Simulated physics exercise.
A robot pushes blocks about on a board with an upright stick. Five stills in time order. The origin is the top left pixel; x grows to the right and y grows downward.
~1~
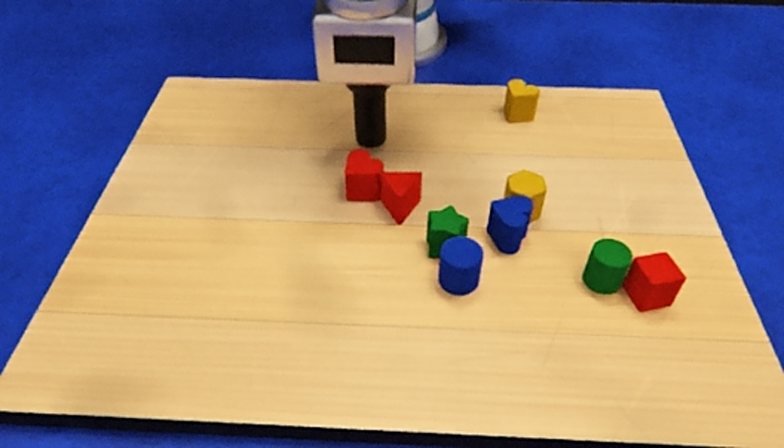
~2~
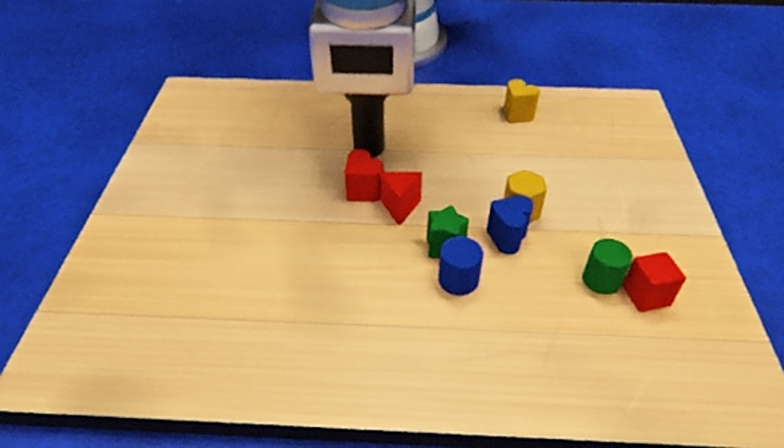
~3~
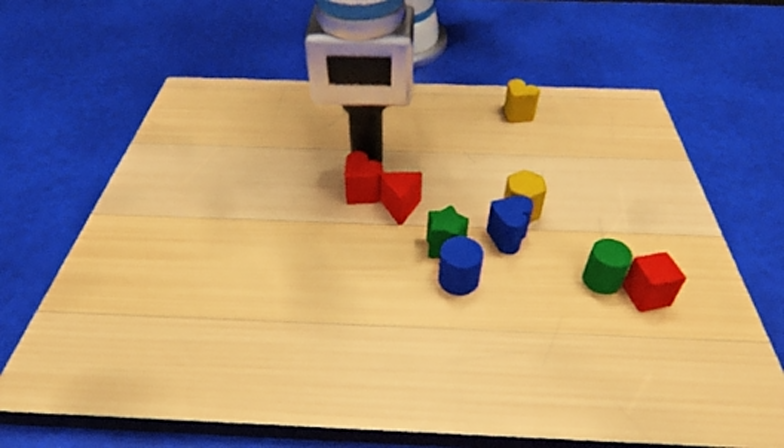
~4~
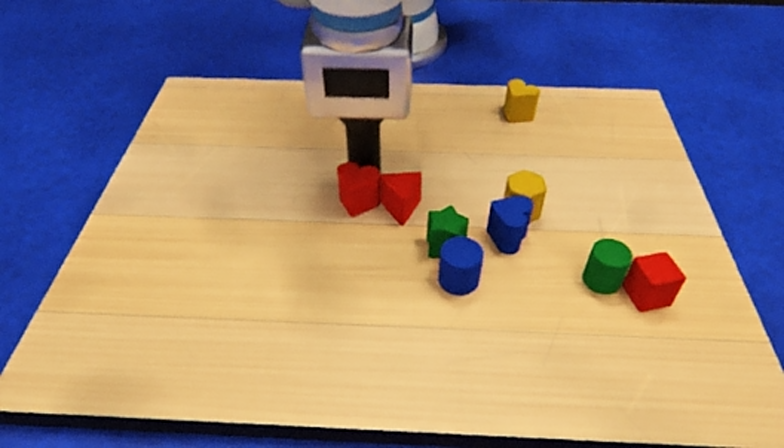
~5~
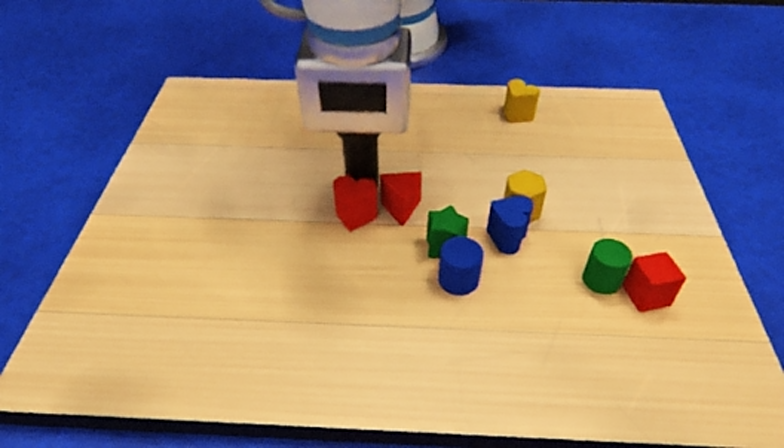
A light wooden board lies on a bright blue surface, seen from above at an angle by a still camera. A robot arm with a dark upright stick stands at the upper middle, near a red heart and a red three-sided block, with yellow, green, blue and red blocks scattered toward the right. The stick moves down toward the viewer and pushes the heart slightly downward and left, while the other blocks barely move.
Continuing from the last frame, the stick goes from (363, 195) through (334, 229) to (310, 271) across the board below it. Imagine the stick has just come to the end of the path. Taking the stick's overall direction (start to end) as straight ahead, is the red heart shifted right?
No, it doesn't check out.
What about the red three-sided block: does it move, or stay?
That one stays where it is.
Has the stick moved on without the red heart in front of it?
No, that is not what happens.
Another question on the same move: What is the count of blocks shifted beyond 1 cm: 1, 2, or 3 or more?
One block shifts.
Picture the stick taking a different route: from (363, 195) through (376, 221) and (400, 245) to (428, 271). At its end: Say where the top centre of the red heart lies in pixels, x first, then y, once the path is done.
It is going to be at (355, 216).
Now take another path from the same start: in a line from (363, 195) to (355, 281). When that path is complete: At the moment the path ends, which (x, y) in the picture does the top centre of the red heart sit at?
Its top centre lands on (338, 280).
The first path, step by step. One third of the way, stick (342, 207); red heart (337, 212).
Two thirds of the way, stick (324, 232); red heart (323, 239), turned 20° anticlockwise.
At the end, stick (308, 260); red heart (315, 268), turned 35° anticlockwise; red three-sided block unmoved.
